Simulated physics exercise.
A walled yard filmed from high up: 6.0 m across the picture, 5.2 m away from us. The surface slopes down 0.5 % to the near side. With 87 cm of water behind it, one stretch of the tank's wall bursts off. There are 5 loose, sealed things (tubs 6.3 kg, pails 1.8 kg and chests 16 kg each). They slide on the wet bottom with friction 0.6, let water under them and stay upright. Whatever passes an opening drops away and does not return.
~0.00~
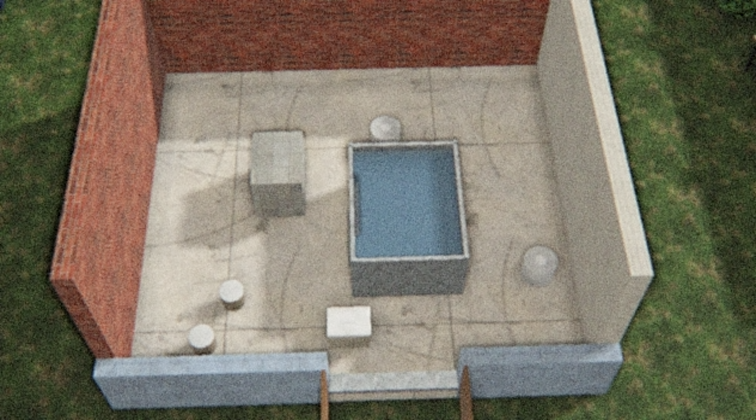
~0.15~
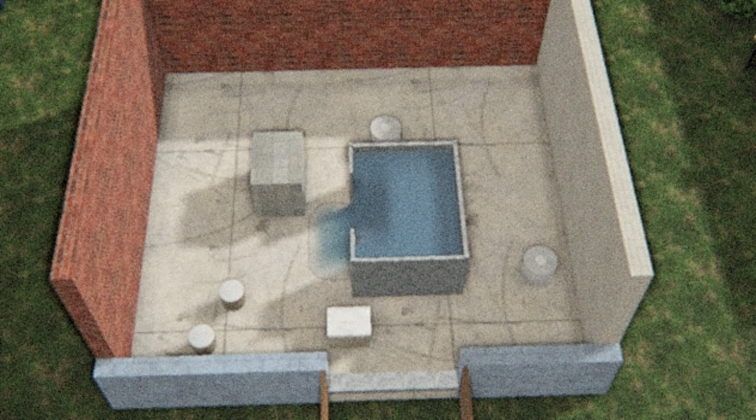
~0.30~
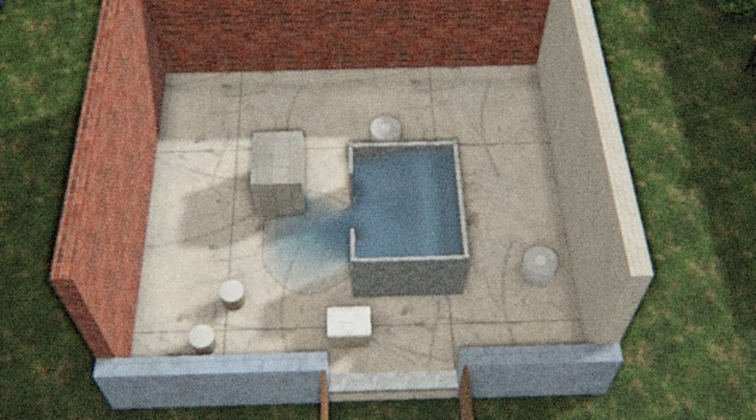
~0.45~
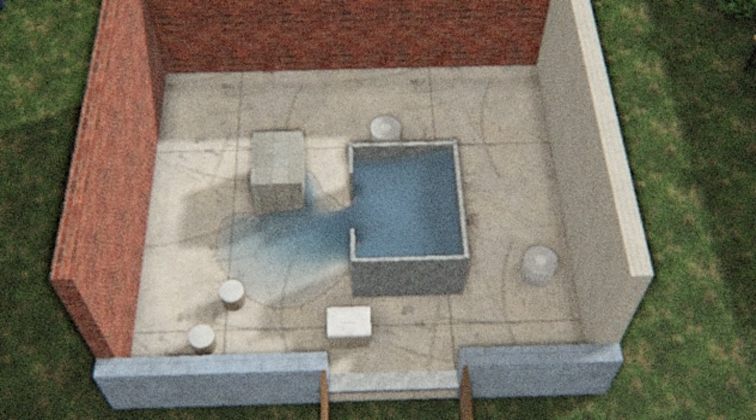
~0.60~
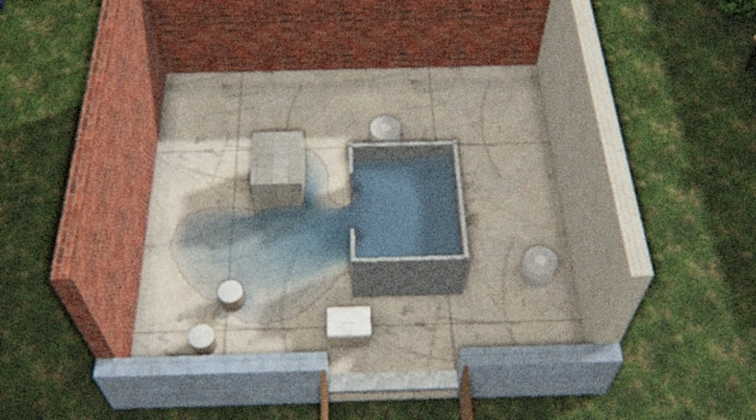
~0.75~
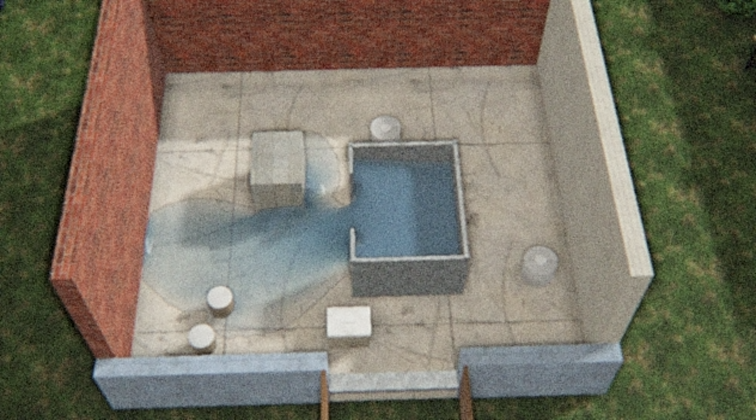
In a walled yard seen from high up, a square tank of blue water stands among a few pale blocks and round objects. Water pours through a gap in its left side, fans across the paving around a grey block and reaches the brick wall, and one small round object shifts slightly left.
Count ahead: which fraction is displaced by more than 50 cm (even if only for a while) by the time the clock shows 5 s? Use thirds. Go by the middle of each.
Share: Between one and two thirds.
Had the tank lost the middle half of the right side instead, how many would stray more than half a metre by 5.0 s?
Then 4.
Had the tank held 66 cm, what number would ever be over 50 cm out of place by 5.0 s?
Then 3.
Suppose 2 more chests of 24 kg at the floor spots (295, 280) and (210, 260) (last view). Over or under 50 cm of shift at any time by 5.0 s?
In that order: Past it, more.
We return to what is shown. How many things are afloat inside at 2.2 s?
I count 2.
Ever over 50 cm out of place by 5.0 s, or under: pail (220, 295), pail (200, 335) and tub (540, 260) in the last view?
In turn: More, more, under.
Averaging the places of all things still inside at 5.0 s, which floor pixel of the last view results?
Near (440, 273).
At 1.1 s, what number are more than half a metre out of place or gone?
1 of them.
After 1.1 s 1 of 5 are over 50 cm from their spots; 1 afloat.
After 2.2 s 1 of 5 are over 50 cm from their spots; 2 afloat.
After 3.5 s 3 of 5 are over 50 cm from their spots; 2 afloat.
After 5.0 s 2 of 5 are over 50 cm from their spots, and 3 have been at some point; 3 afloat.
